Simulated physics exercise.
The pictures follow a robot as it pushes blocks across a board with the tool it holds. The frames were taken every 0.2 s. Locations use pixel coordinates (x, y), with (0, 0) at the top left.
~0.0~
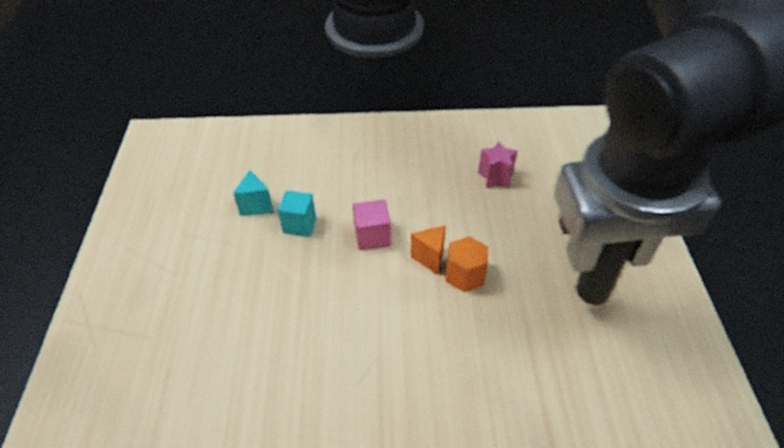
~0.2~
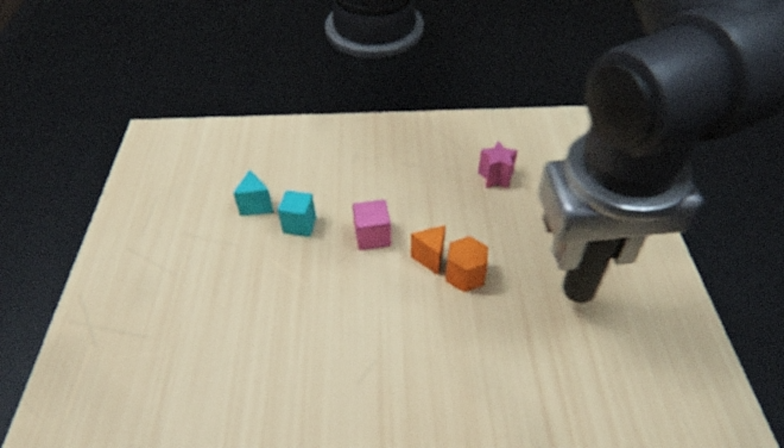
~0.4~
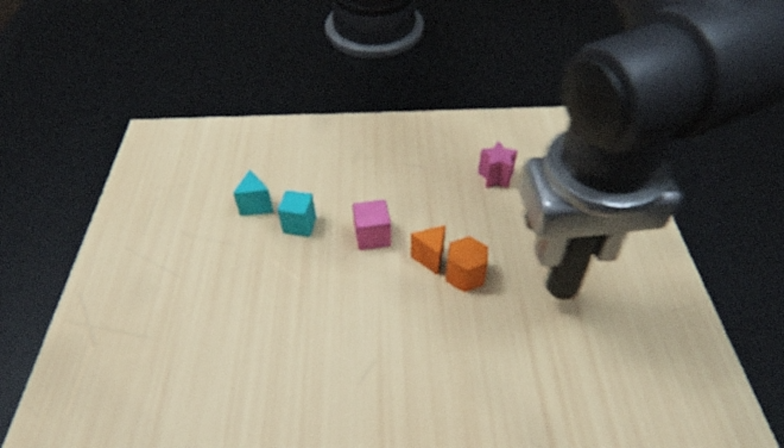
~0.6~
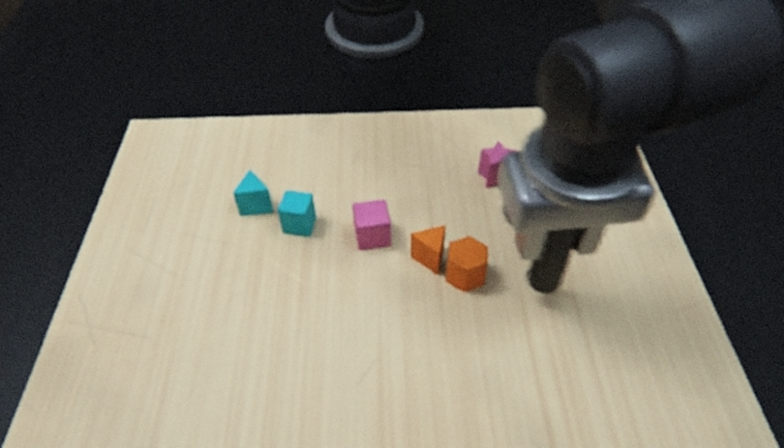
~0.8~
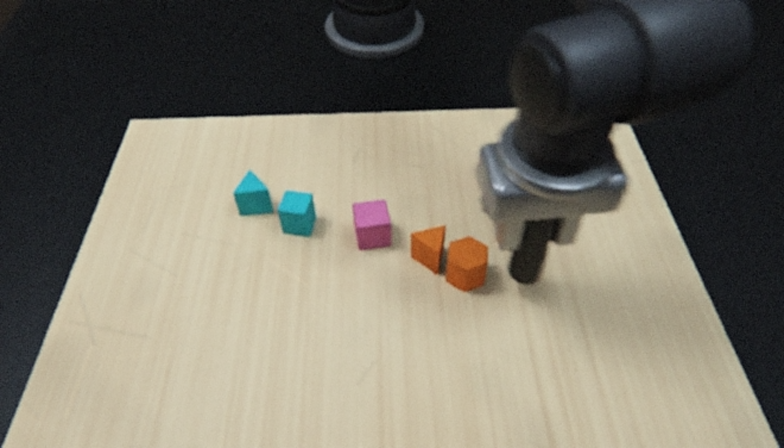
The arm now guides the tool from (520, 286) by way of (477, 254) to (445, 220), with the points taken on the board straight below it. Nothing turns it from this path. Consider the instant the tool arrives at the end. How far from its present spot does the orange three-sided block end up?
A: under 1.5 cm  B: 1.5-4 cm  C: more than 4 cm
Choice A: Under 1.5 cm.
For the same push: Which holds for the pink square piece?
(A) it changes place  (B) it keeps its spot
I choose B.
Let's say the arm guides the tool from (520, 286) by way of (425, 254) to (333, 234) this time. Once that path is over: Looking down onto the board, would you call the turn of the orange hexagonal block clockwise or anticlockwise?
Counterclockwise rotation.
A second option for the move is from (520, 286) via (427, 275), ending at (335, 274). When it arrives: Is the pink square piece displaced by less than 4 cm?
Yes, that is what happens.
On the path given first. One third of the way, tool at (492, 251); orange hexagonal block at (460, 250), turned 20° anticlockwise.
Two thirds of the way, tool at (467, 229); orange three-sided block at (424, 237); orange hexagonal block at (453, 248), turned 45° anticlockwise.
At the end, tool at (446, 206); pink square piece in place; orange three-sided block at (424, 237); orange hexagonal block at (453, 248), turned 45° anticlockwise.
